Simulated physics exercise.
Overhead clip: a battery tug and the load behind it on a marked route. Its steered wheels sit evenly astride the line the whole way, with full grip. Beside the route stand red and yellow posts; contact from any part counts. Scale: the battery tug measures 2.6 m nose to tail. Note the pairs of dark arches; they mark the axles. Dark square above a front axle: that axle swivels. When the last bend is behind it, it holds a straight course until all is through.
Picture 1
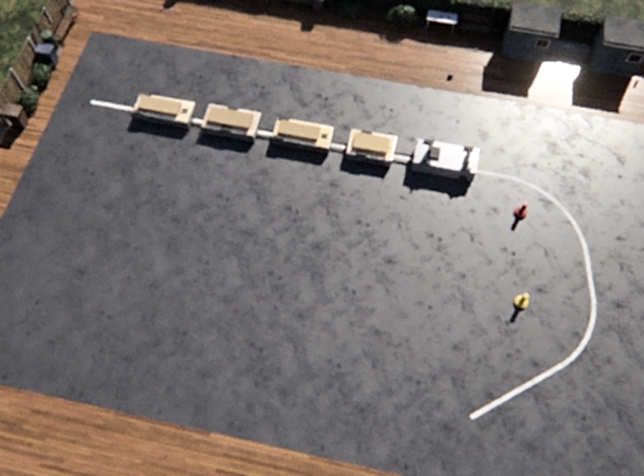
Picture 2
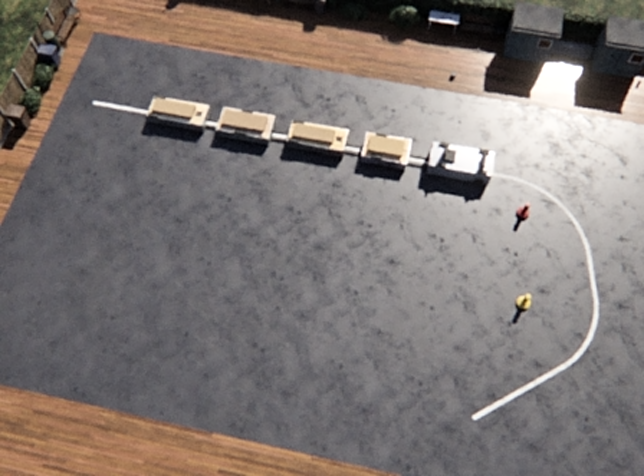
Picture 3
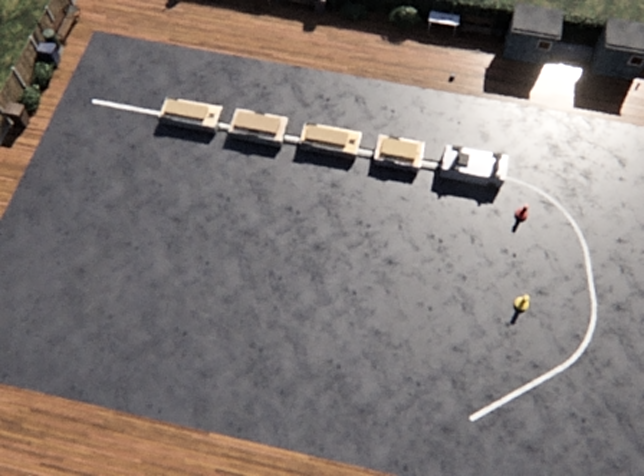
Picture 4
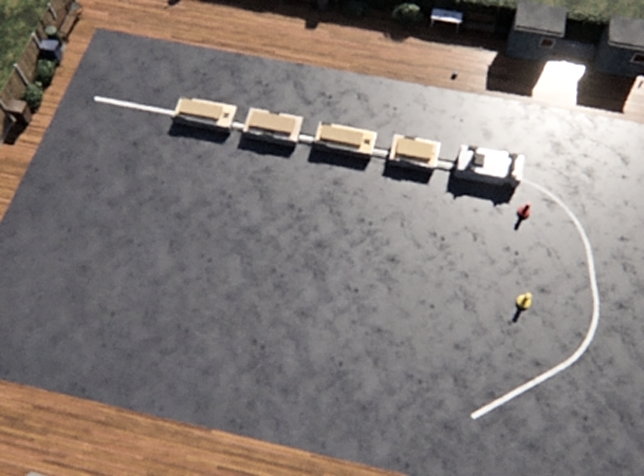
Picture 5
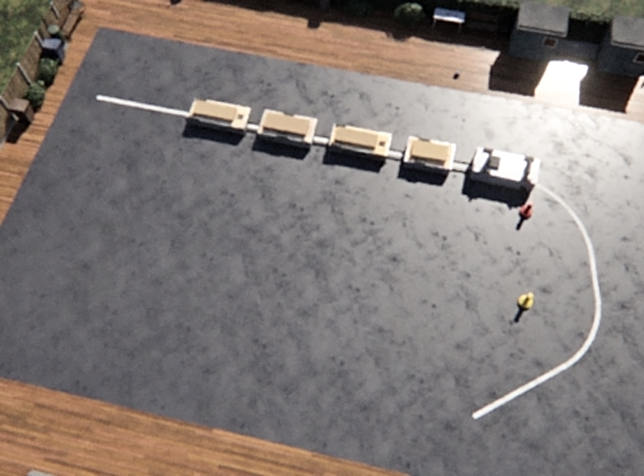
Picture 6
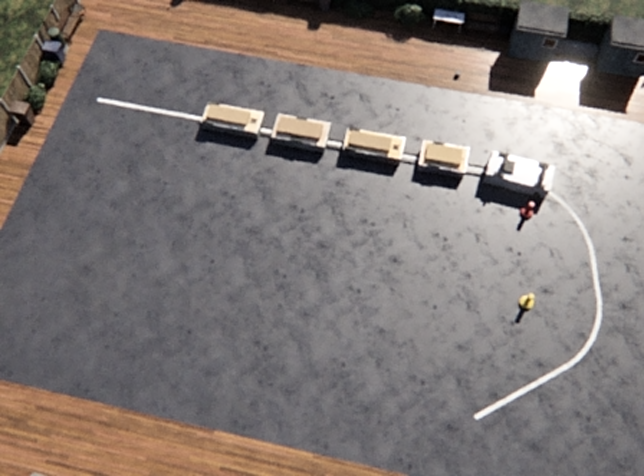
White tug pulling four tan trailers rightward along a pale line on dark paving, starting to turn near a red post.
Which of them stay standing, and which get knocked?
Red gets knocked. Yellow gets knocked.
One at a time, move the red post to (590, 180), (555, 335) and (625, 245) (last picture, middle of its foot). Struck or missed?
Place one: No contact; place two: Contact; place three: No contact.
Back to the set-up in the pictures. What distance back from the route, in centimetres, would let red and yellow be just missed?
Red 80 and yellow 20.
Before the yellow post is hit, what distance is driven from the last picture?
21.0 m.
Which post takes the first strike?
First: The red marker.
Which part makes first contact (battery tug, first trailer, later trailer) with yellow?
Yellow - a trailer behind the first.
4.7 m further on, the last axle is at (305, 130) of the last picture, on the line; the first trailer has hit red.
7.2 m further on, the last axle is at (354, 139) of the last picture, on the line.
21.0 m further on, the last axle is at (551, 273) of the last picture, 200 cm off the line; the fourth trailer has hit yellow.
28.8 m further on, the last axle is at (442, 424) of the last picture, 35 cm off the line; 2 of 2 struck in all.
